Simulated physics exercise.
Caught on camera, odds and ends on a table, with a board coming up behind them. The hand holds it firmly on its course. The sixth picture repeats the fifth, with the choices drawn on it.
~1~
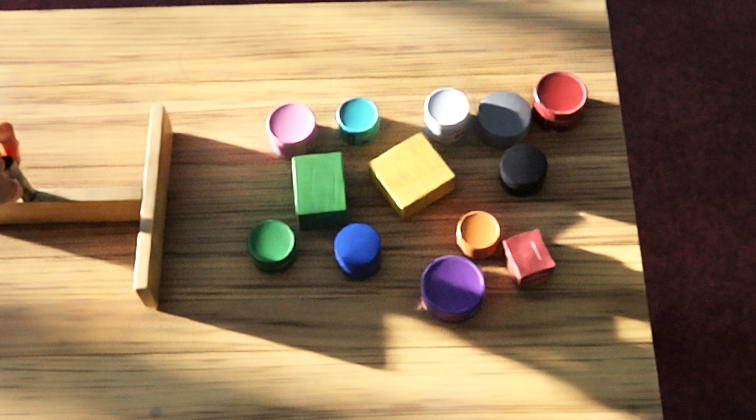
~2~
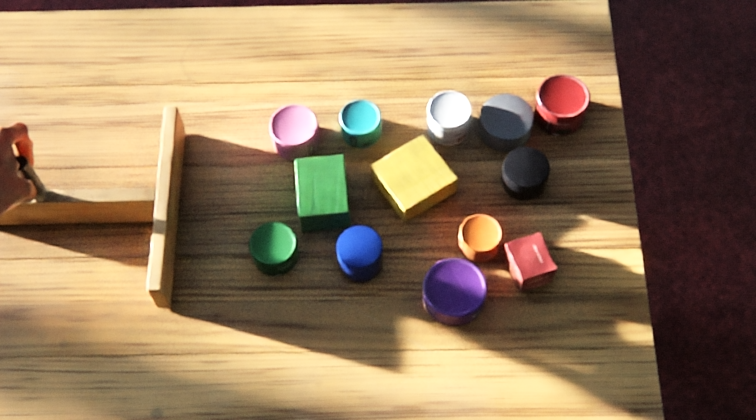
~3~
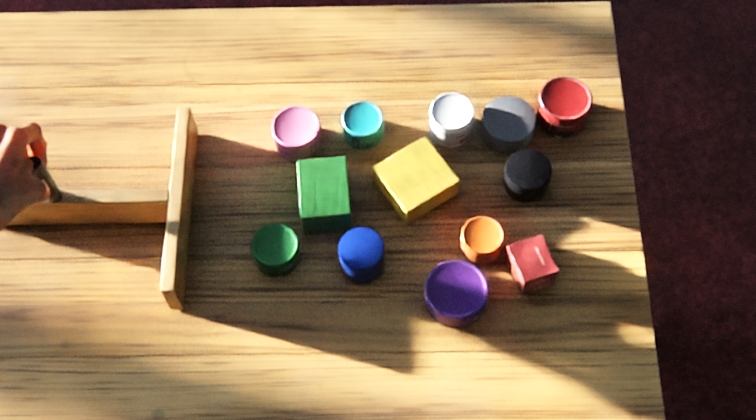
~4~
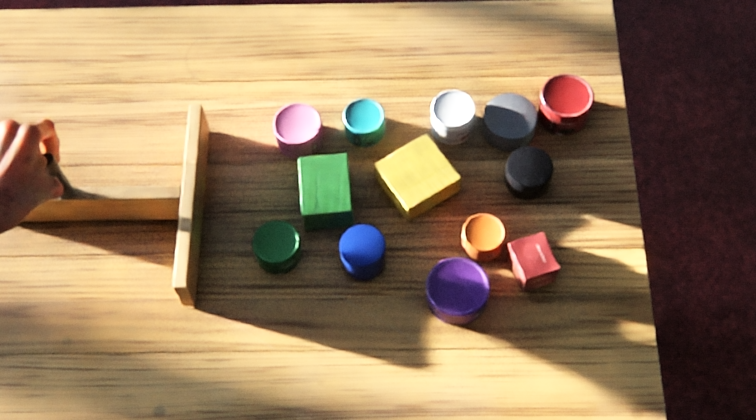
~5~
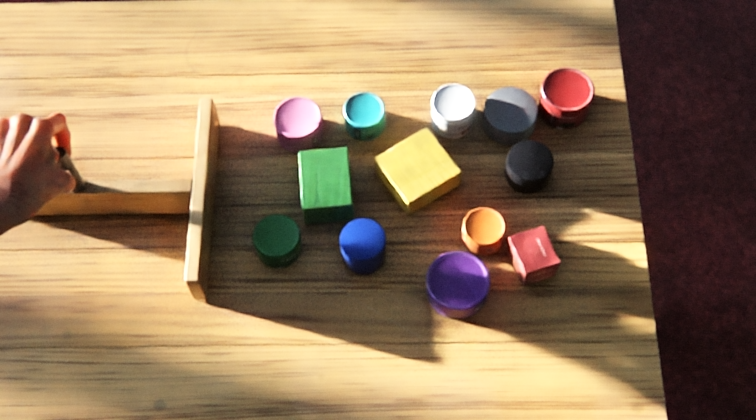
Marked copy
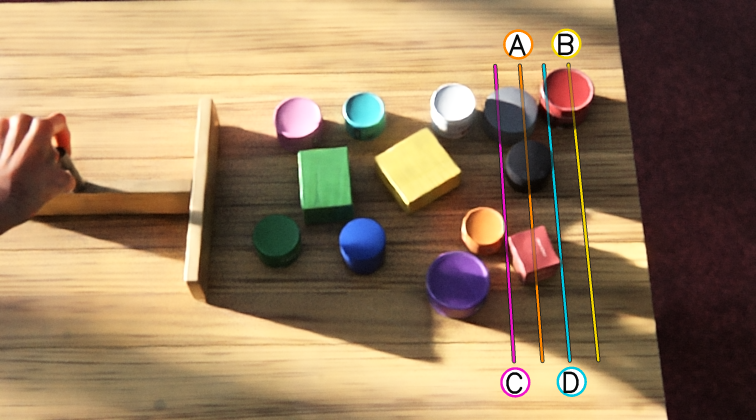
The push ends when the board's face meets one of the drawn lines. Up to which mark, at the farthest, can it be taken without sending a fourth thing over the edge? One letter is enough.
As far as mark D.
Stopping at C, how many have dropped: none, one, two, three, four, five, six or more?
In all, one.
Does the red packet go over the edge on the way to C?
No.
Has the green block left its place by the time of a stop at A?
Yes.
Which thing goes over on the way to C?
The black pot goes over.
On the copy, A at (530, 203); B at (582, 202); C at (504, 203); D at (556, 203).
On D. First, board (327, 183); turquoise tub (401, 111); pink tub (361, 126).
Then, board (456, 182); black pot (599, 166); red jar (577, 97).
Finally, board (555, 180); black pot over the edge; red jar over the edge; two fallen.
By contrast, A is within the limit but short; B drops five; C is within the limit but short.
